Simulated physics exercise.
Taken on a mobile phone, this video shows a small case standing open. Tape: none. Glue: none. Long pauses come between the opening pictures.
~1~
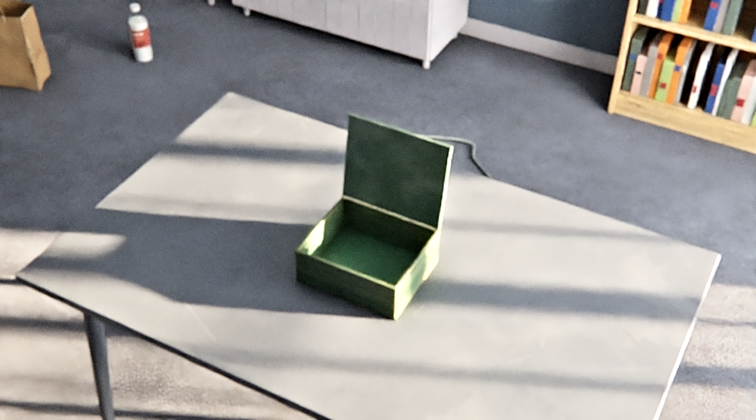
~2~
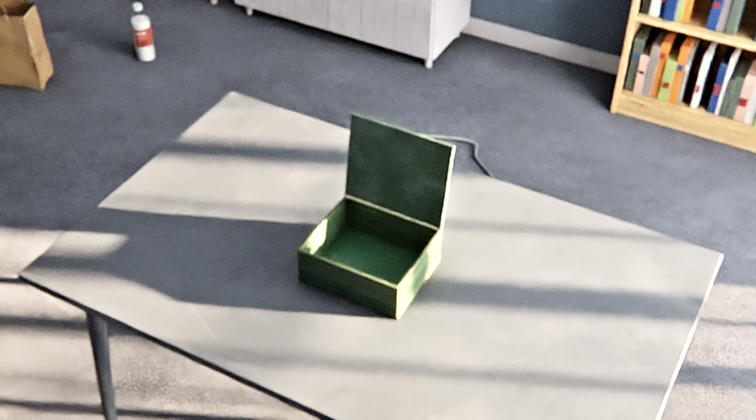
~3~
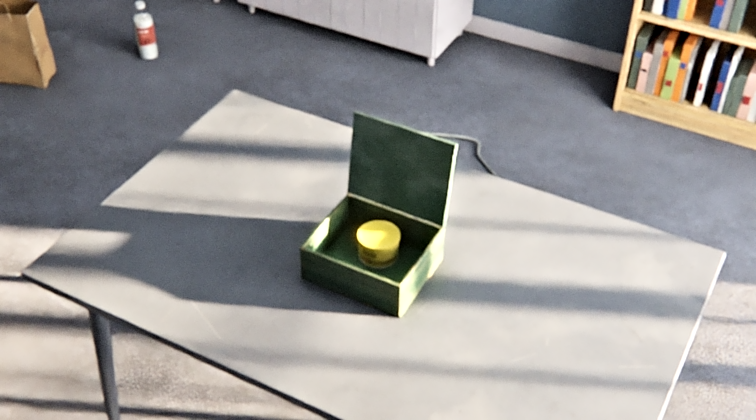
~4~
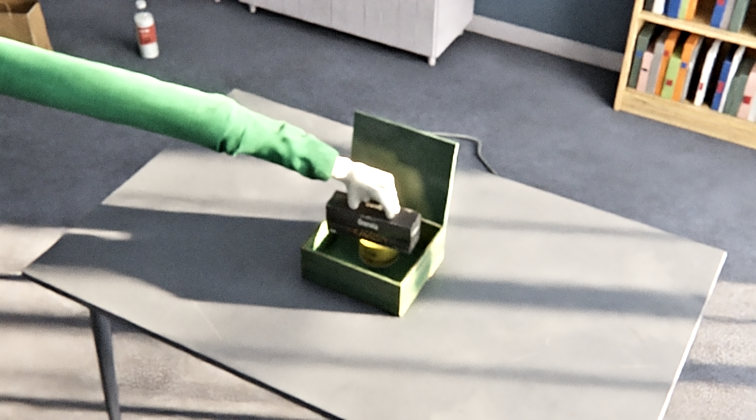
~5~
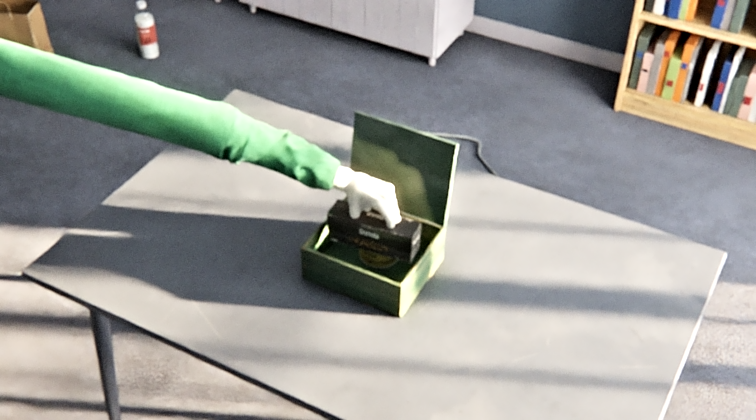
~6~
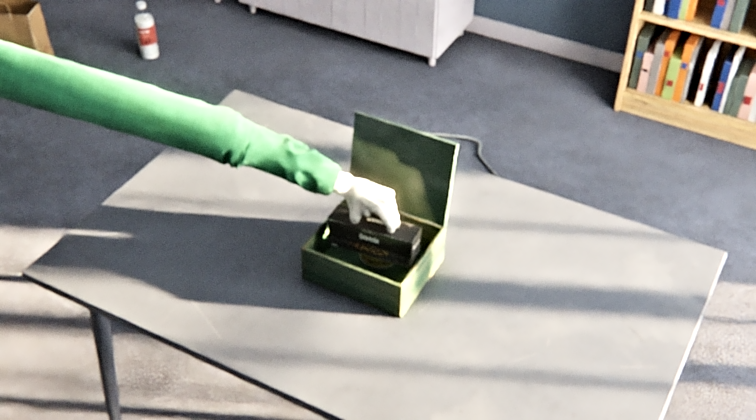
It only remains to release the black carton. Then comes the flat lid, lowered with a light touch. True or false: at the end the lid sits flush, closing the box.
True.
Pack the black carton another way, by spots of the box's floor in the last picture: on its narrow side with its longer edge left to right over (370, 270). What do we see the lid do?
It seals the box.
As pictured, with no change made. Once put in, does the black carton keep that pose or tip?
Well, the black carton ends up skewed.
Then, 0.60 s later than the last frame, black carton on its side near (361, 269).
Then, 1.60 s later than the last frame, lid 60° above the rim; black carton on its side near (361, 269).
Then, 2.10 s later than the last frame, lid 21° above the rim; black carton on its side near (361, 269).
When it is over, lid shut; lying over in the box, black carton; yellow tub as before. End places, in pixels of the last picture, black carton near (361, 269).
